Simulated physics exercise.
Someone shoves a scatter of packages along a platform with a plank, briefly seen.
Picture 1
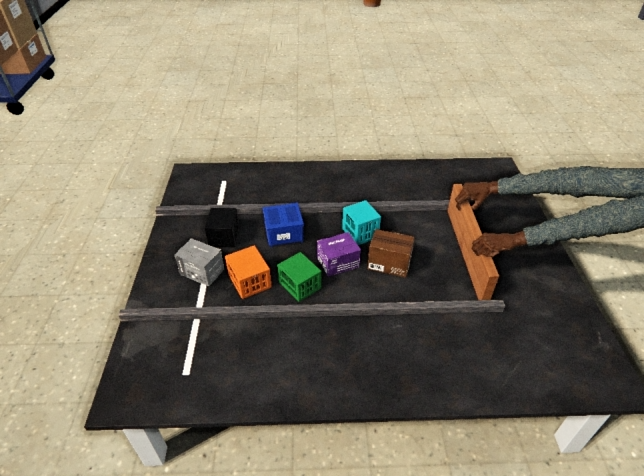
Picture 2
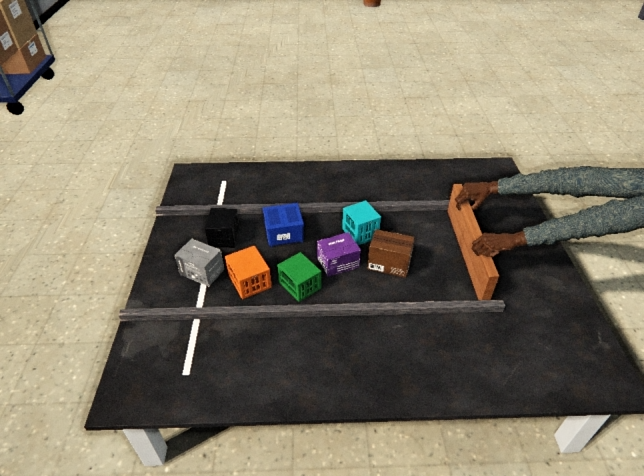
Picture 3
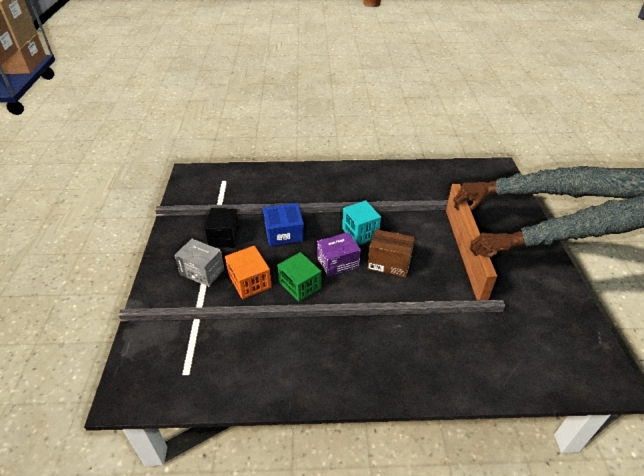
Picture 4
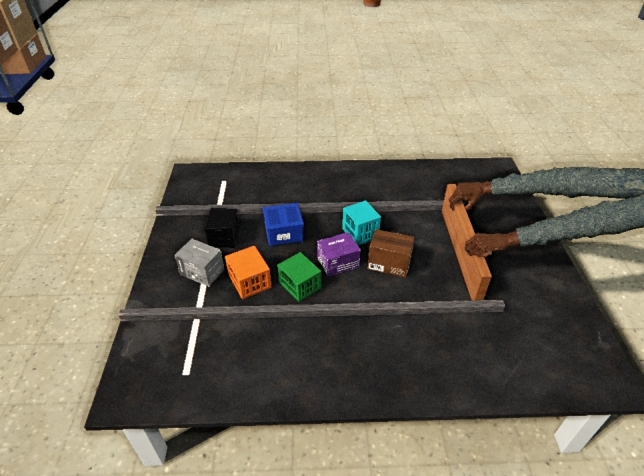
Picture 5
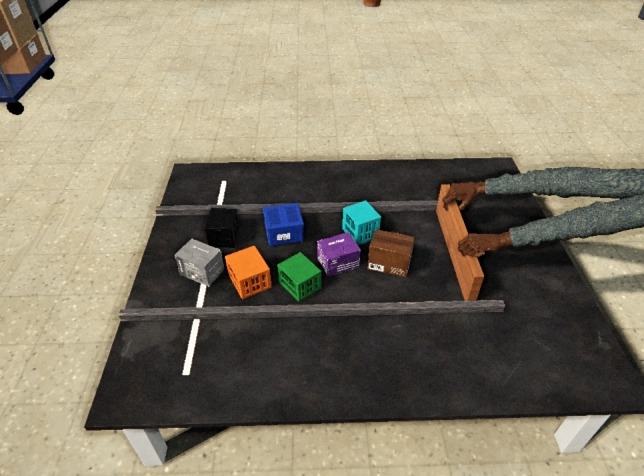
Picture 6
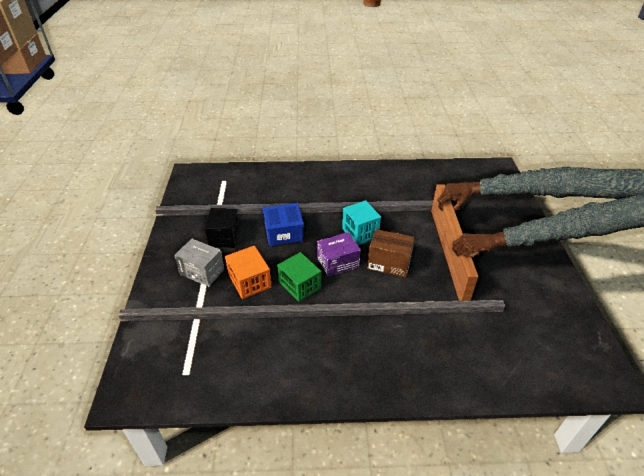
A wooden plank, gripped by two hands reaching in from the right, rests at first near the right end of a dark table, then slides slightly left between two rails. The scattered boxes and crates, including brown, purple, green and blue ones, stay still, with a gap remaining between them and the plank.
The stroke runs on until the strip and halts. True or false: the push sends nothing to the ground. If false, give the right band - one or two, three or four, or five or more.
False, one or two.
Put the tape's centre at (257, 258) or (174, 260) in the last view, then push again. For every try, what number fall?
Counts per try: 0 and 5.
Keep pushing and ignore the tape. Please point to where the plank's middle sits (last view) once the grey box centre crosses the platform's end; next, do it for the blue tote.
At (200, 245) for the grey box; at (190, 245) for the blue tote.
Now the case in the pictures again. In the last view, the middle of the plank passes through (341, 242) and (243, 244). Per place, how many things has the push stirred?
First 4, then 8.
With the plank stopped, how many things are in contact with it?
The number is 3.
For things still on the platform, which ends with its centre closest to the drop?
It's the grey box that is foremost.
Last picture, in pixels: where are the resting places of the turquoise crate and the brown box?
Result: One about (199, 223), other about (184, 263).
Soon after, none off yet; grey box at rest near (200, 262); black crate at rest near (223, 228); orange crate at rest near (249, 272).
In the end, the number that fall off is one or two; gone, black crate.
